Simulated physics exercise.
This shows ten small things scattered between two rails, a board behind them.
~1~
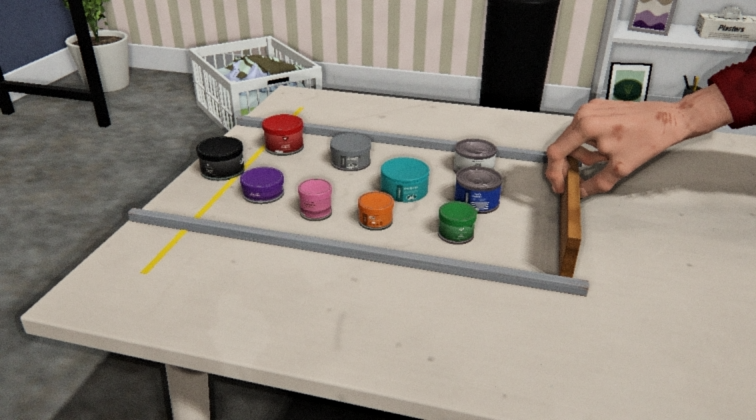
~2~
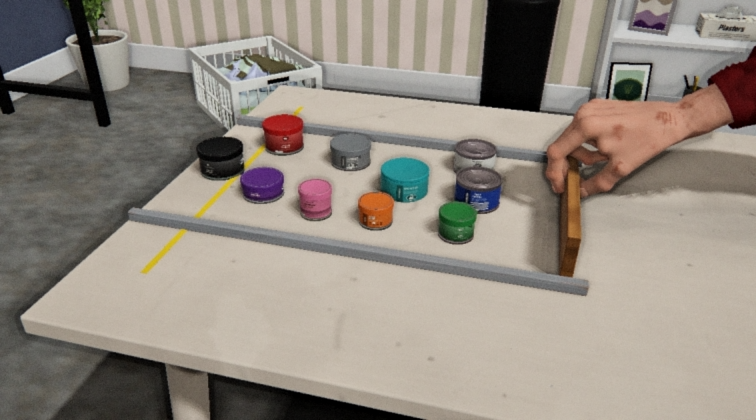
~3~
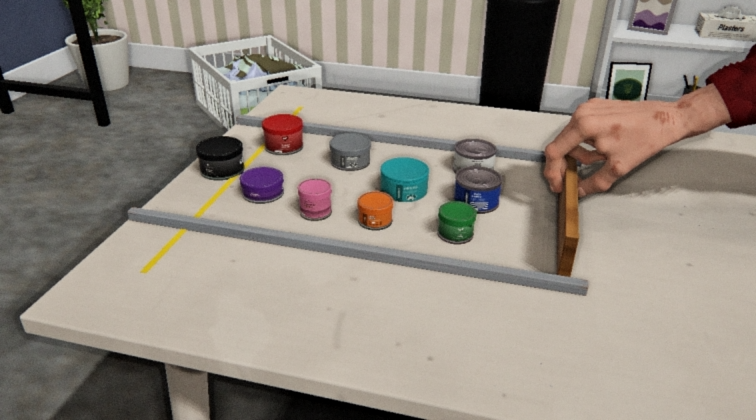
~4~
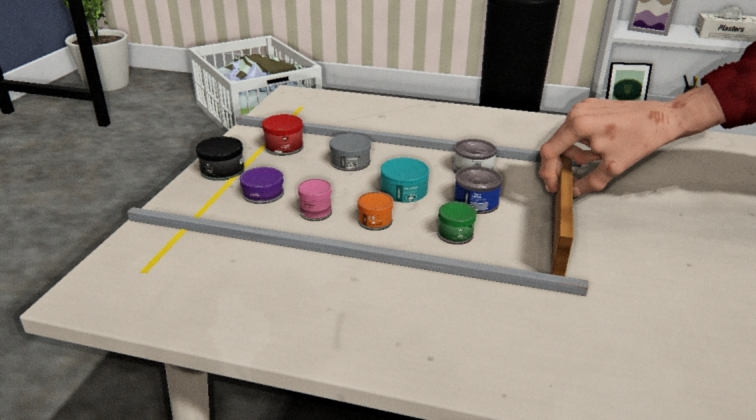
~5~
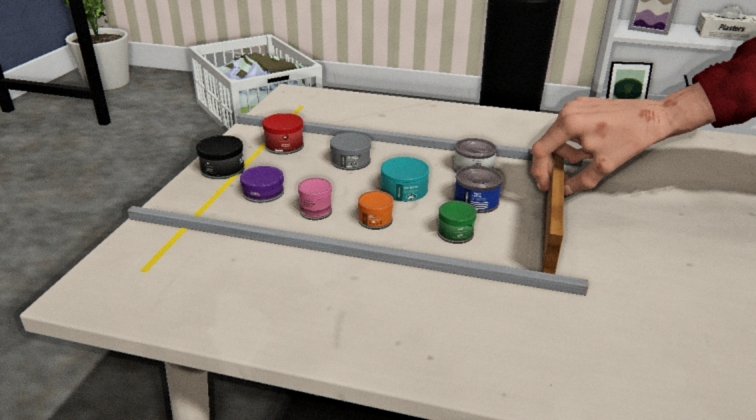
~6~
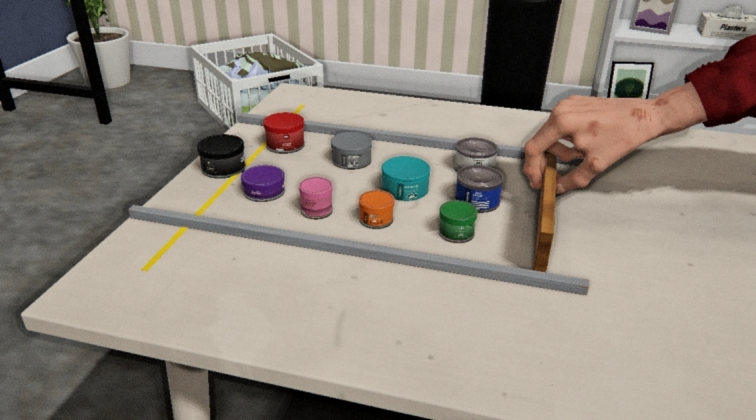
Ten small round pots and tins sit scattered between two grey rails on a pale wooden table, seen from a fixed, raised view in a room with striped wallpaper. Black, red and purple ones are at the left near a yellow line, with grey, pink, orange, teal, green, blue and a pale-lidded one further right. A hand at the right slides an upright wooden board slightly left, while the pots stay still.
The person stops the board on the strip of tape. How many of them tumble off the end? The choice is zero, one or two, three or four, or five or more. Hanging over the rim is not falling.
The number that fall off is three or four.
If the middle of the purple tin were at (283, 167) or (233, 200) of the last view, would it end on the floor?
The purple tin goes over; does not fall.
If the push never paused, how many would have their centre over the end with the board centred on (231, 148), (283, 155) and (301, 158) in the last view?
It would be 5, 1 and 0.
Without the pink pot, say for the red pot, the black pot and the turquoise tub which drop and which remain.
The red pot is lost; the black pot is lost; the turquoise tub is lost.
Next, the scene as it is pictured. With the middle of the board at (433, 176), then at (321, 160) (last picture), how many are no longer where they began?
First 5, then 10.
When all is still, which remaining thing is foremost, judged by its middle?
It is the grey tin.
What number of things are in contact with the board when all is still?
It touches 3.
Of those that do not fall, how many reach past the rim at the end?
That would be 2.
A little later, none off yet; black pot at rest near (222, 156); red pot at rest near (285, 133); purple tin at rest near (263, 183).
Next, none off yet; black pot at rest near (222, 156); red pot shifted a little near (267, 129); purple tin shifted a little near (246, 182).
When it is over, the number that fall off is three or four; down, turquoise tub, pink pot, red pot and black pot.
